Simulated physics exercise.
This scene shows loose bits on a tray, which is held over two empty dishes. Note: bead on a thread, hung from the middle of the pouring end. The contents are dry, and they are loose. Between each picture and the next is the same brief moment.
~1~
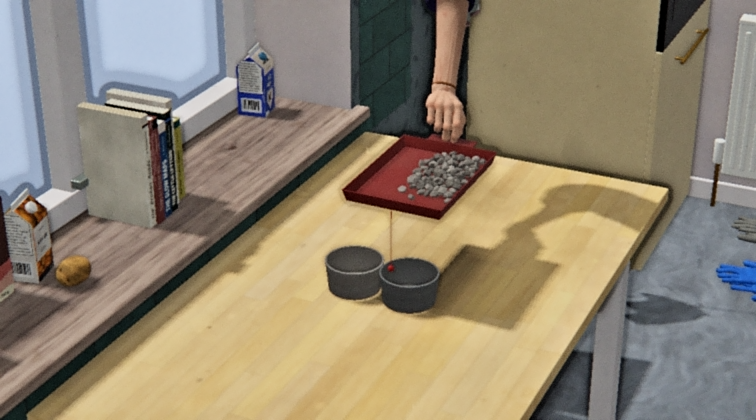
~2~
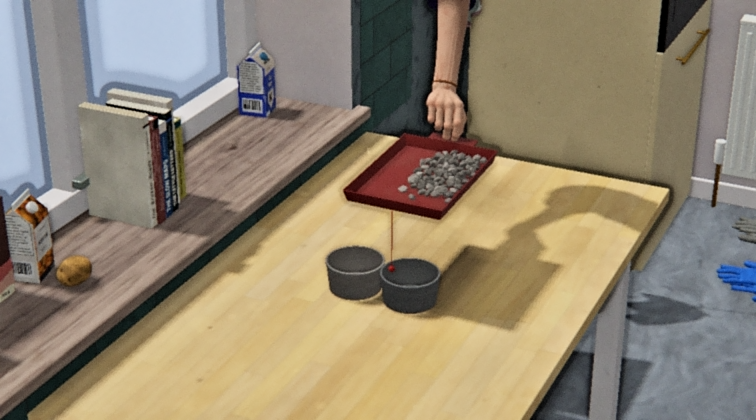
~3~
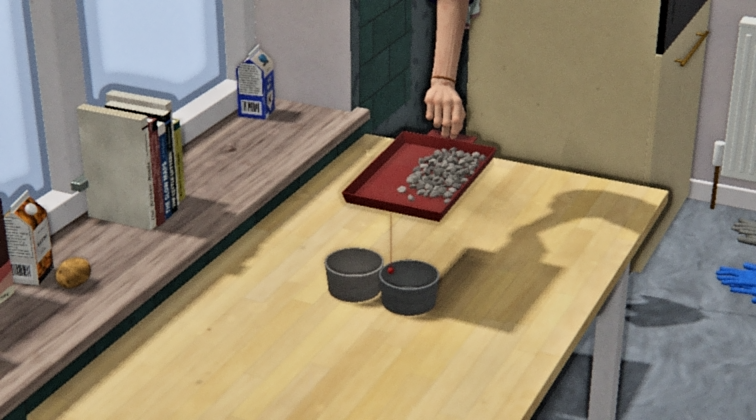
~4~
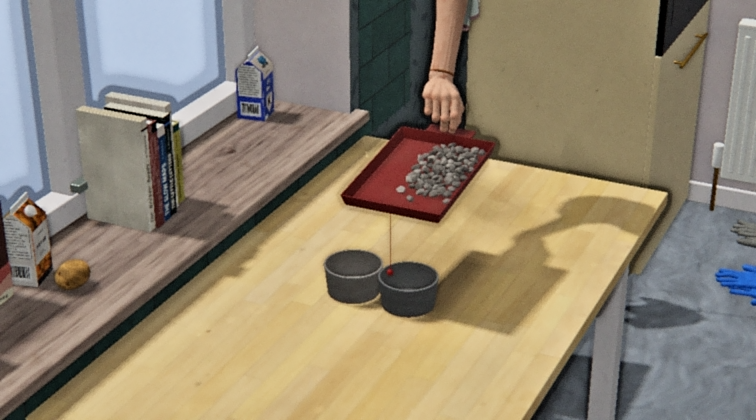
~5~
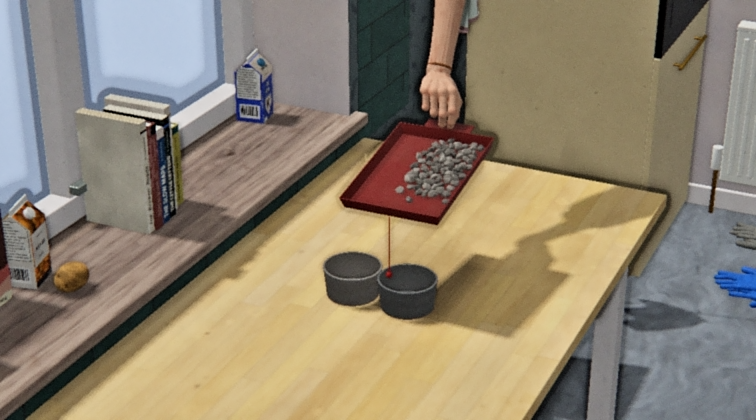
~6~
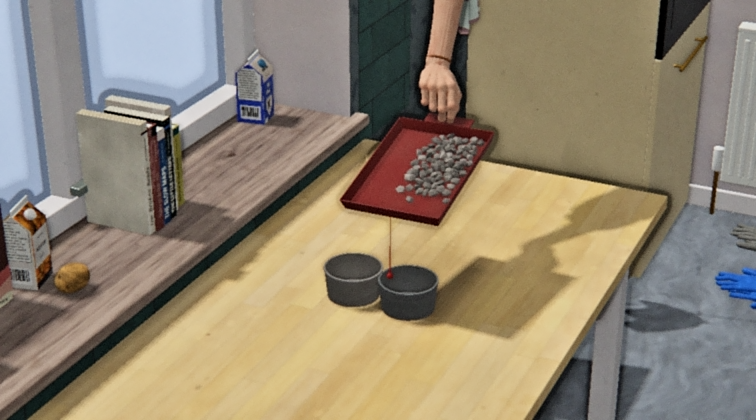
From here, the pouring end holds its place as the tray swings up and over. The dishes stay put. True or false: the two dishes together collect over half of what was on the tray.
False, they collect less than half.
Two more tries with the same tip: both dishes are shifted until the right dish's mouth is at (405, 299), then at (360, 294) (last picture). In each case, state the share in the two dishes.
Roughly 80% on the first try and 60% on the second.
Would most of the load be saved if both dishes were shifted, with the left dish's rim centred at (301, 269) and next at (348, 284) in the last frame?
Earlier try a minority share, later try a majority share.
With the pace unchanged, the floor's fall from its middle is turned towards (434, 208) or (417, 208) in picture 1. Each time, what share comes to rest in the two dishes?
Case one 0 %; case two 0 %.
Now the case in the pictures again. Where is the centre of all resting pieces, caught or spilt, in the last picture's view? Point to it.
Somewhere around (353, 338) in the final view.
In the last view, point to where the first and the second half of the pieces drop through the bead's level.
It passes near (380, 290) first and then near (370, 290).
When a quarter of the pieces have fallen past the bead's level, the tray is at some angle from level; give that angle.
80° or so.
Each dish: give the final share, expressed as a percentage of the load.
The left dish gets close to 0 per cent and the right dish close to 0 per cent.
Just after the last frame, tray tipped steeply; almost all on the tray; about a tenth in the air.
A moment on, tray tipped right over; roughly half on the tray; roughly a quarter outside both; roughly a quarter in the air.
Further on, tray tipped past a quarter turn; every one outside both.
When it is over, tray tipped past a quarter turn; not one in the right dish; not one in the left dish; every one outside both.
